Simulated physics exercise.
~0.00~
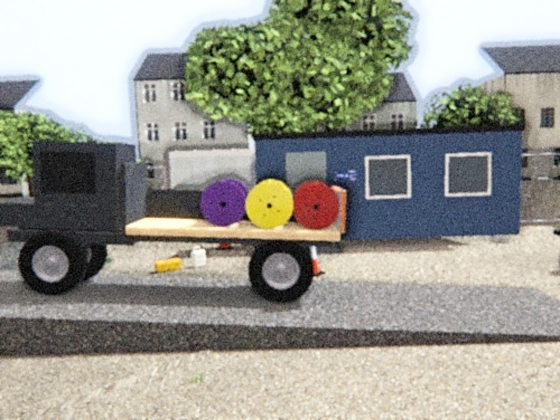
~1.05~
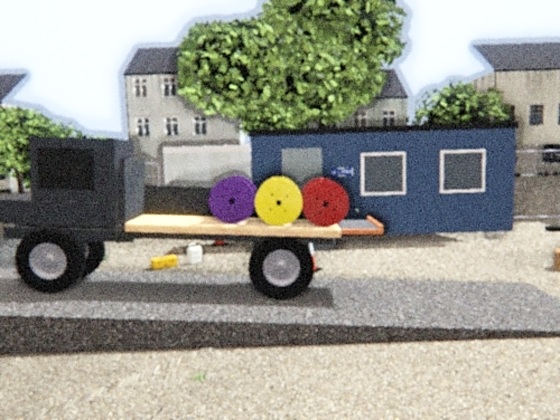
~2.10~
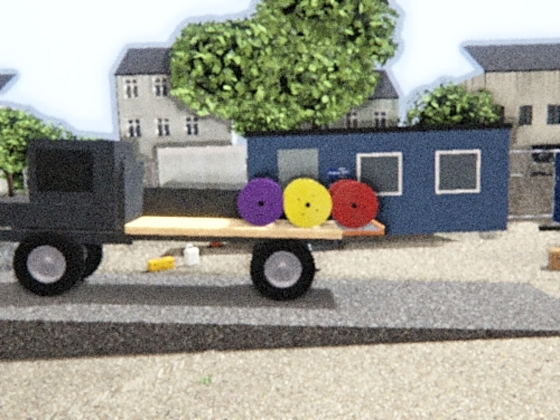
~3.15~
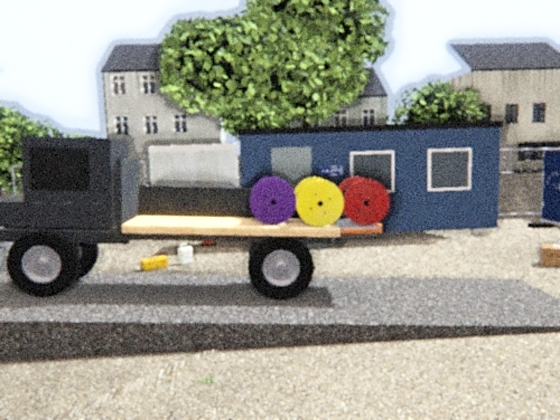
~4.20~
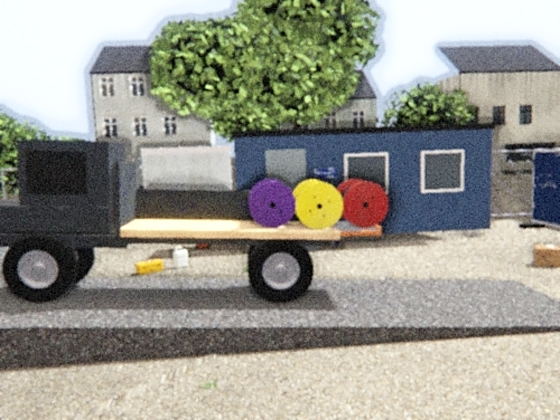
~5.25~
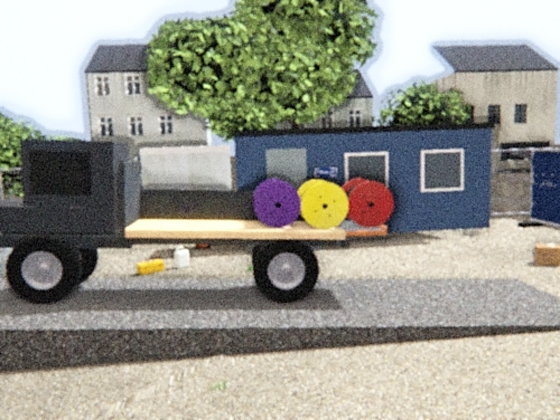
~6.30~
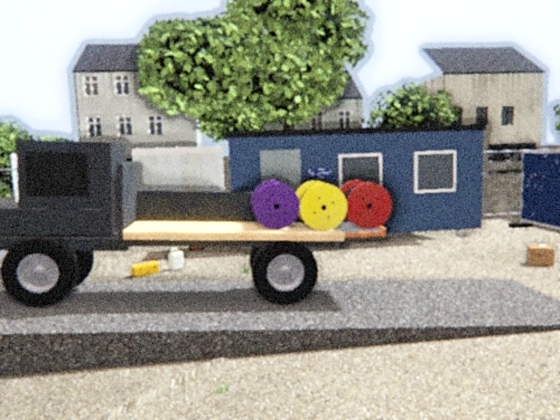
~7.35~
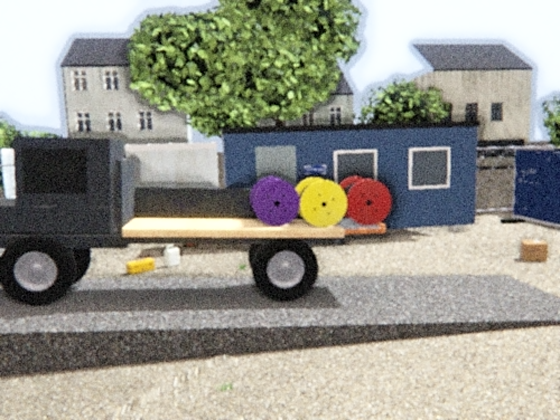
A dark grey pick-up stands side-on across a paved slope falling gently to the right, with a blue cabin, a leafy tree and pale houses behind it. On its pale wooden bed, purple, yellow and red discs, like cable reels seen end-on, stand in a row from left to right against the raised tailgate. The tailgate drops open to the right, and all three roll a short way after it, close together. The red one rolls onto the lowered gate and stops there, while yellow and purple come to rest behind it on the bed, and none falls off.
